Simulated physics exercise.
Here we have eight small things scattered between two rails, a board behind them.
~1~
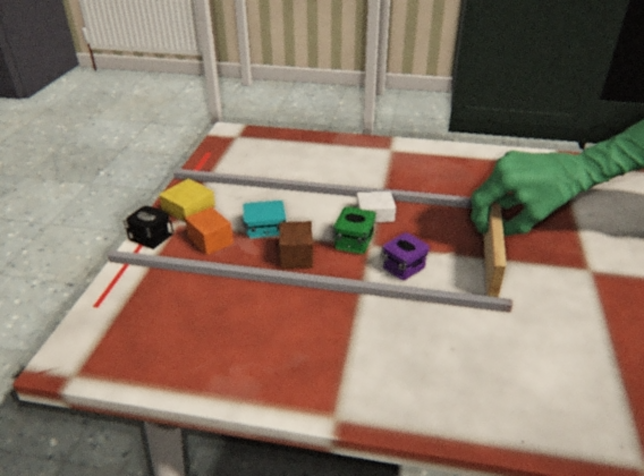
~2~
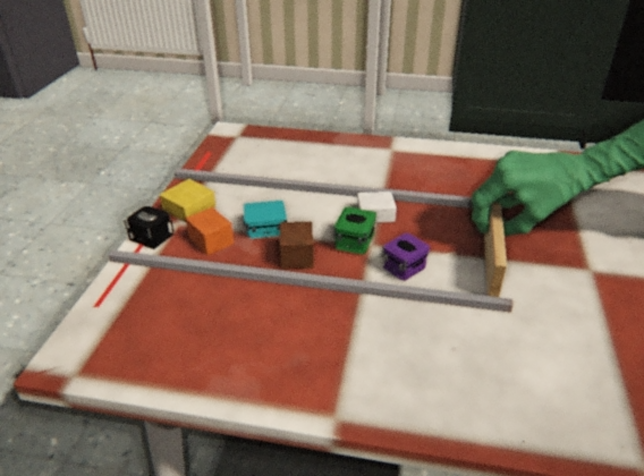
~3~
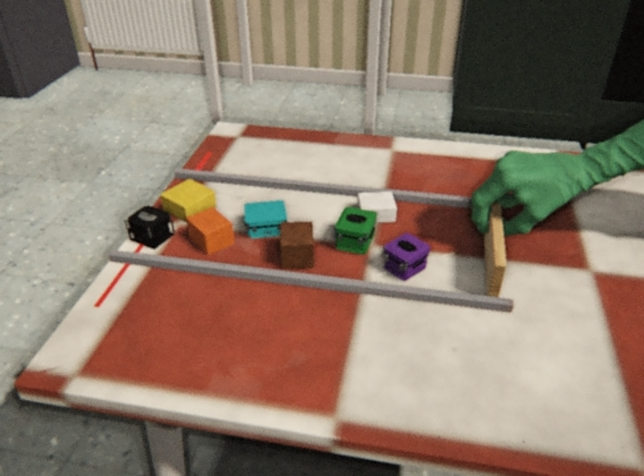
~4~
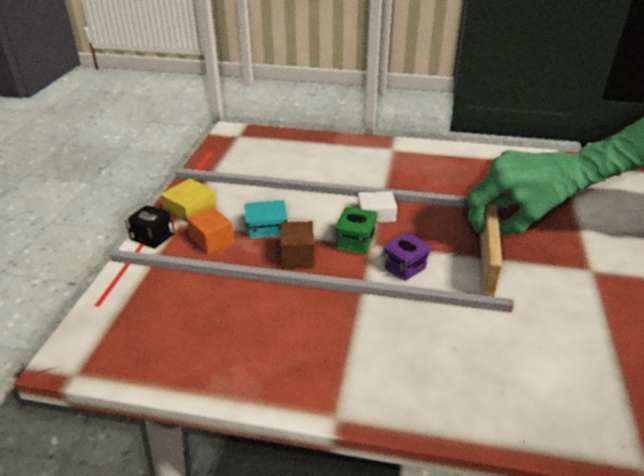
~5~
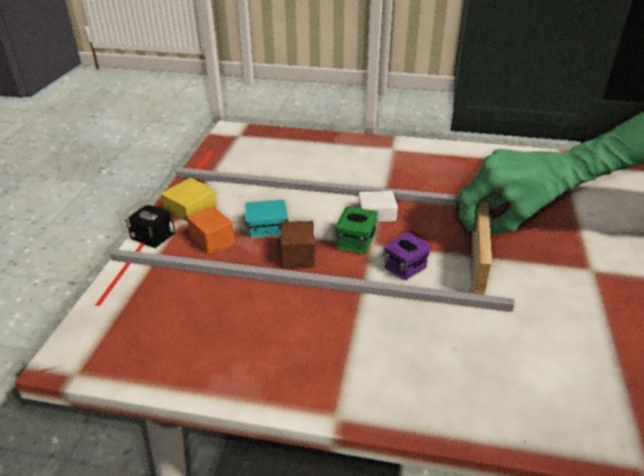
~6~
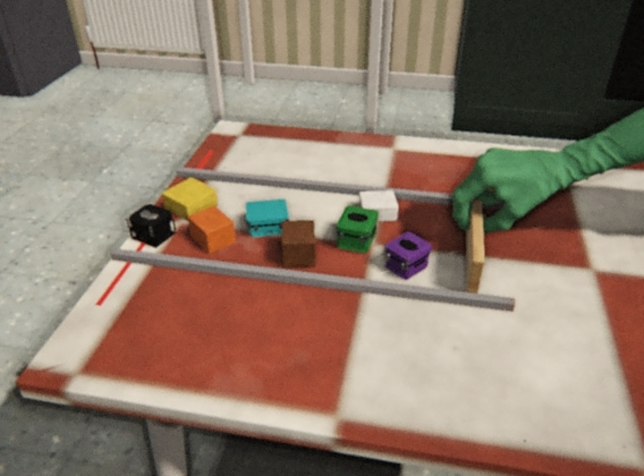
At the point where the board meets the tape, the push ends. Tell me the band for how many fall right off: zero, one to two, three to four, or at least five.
It ends with five or upward gone from the table.
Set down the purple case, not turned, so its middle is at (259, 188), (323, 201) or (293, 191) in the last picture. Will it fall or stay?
Results in turn - not saved; not saved; not saved.
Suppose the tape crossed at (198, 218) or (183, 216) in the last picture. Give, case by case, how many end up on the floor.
You'd find 3 and then 5 on the floor.
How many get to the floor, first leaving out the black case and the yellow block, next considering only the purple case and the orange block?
That gives 3 for the first pair taken away and 3 for the second.
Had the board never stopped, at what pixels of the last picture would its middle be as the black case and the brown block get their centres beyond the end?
I'd put it close to (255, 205), and close to (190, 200) for the other one.
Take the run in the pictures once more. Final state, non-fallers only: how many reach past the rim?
Overhanging ones - 3.
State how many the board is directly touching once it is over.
So the total is 3.
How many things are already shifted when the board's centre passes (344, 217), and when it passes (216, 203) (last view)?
First 4, then 8.
Soon after, none off yet; black case at rest near (152, 225); yellow block at rest near (190, 199); orange block at rest near (212, 230).
After that, none off yet; black case at rest near (151, 225); yellow block at rest near (190, 199); orange block displaced a little near (194, 227).
And then, one off so far; black case on its way down near (134, 420); yellow block tilting well over near (145, 203); orange block displaced well along near (133, 213).
In the end, the number that fall off is five or more; gone, brown block, turquoise case, orange block, yellow block and black case.
